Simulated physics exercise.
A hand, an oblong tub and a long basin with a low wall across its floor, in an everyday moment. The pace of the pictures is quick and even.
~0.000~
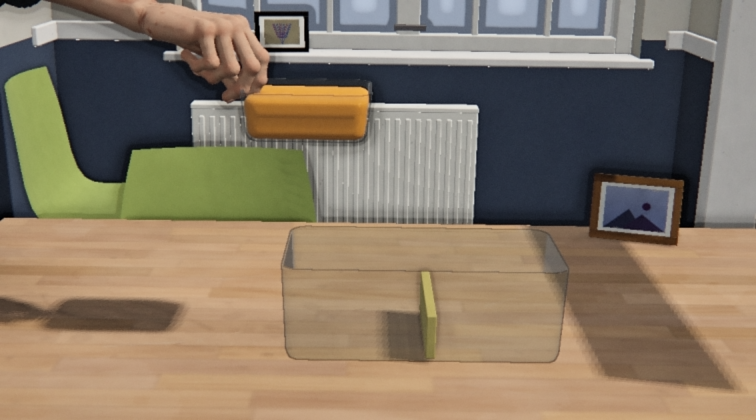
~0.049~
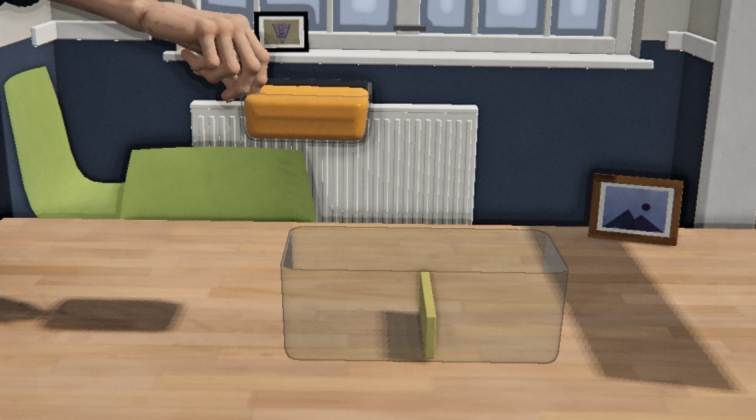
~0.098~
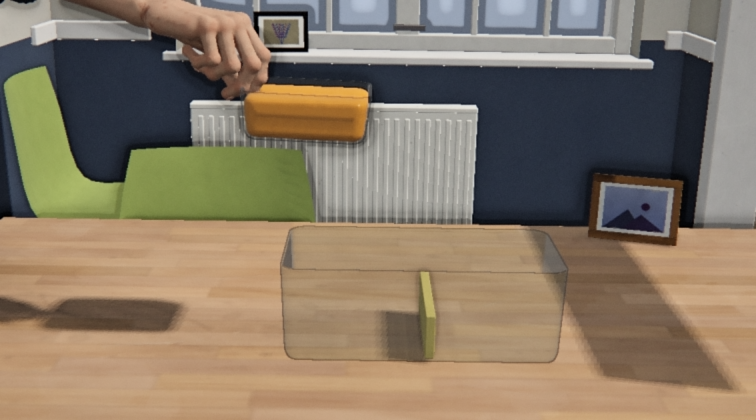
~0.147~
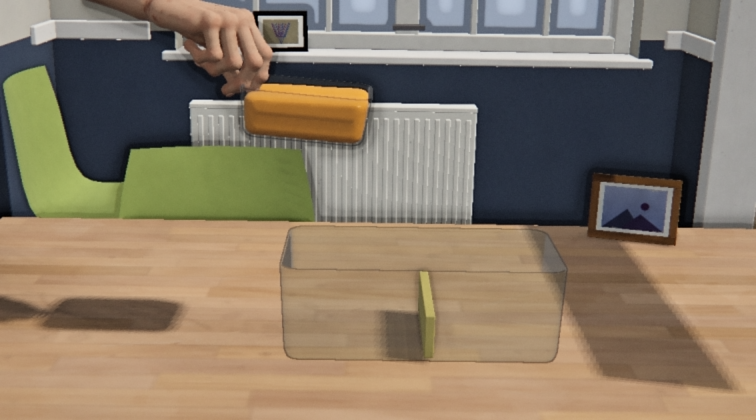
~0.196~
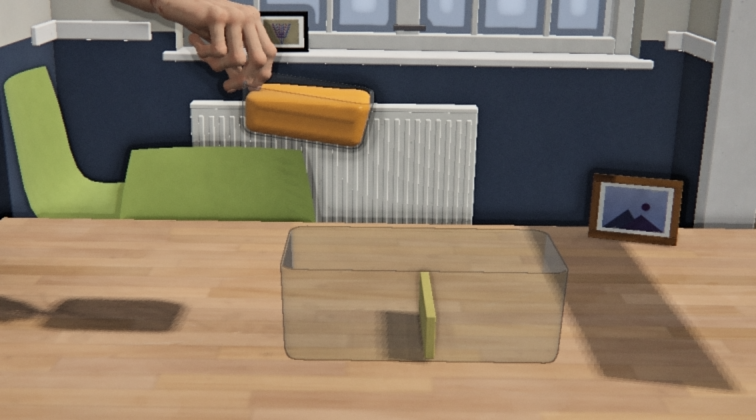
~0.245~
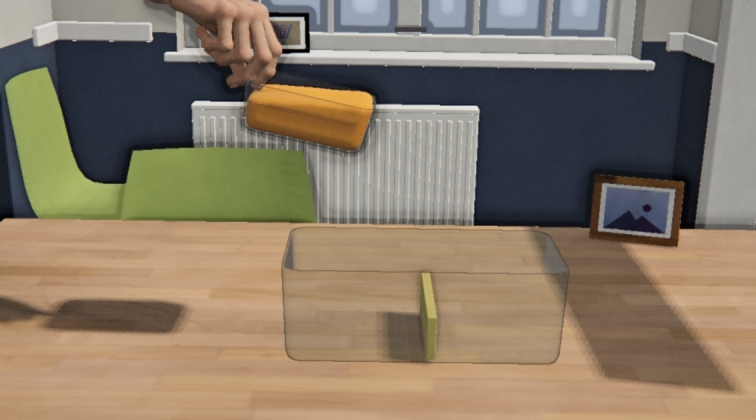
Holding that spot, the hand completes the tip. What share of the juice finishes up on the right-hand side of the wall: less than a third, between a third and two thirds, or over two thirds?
I expect what gathers right of the wall to fall within one third to two thirds.
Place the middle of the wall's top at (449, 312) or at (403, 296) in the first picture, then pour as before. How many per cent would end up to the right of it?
In turn 25 and 75 in a hundred.
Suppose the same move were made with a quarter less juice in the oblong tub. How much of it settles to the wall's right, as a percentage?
I'd say roughly 30 percent.
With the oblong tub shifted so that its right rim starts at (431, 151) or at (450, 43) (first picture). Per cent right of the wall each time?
About 85 per cent, then about 85 per cent.
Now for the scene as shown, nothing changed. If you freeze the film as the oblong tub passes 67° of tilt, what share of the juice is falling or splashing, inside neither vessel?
About 50 per cent.
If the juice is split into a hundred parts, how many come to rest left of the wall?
Share: Roughly 45 %.
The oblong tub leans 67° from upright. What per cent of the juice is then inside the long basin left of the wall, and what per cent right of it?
Left 5, right 15.
A moment on, the oblong tub is tipped part way and 27 per cent is still to pour, 6 is left of the wall and 17 right of it.
Next, the oblong tub is tipped on its side and 4 per cent is still to pour, 34 is left of the wall and 53 right of it.
Then the oblong tub is tipped right over and 0 per cent is still to pour, 43 is left of the wall and 53 right of it.
Later the oblong tub is tipped right over and 0 per cent is still to pour, 43 is left of the wall and 53 right of it.
In the end 43 per cent lies left of the wall, 53 right of it and 4 outside.
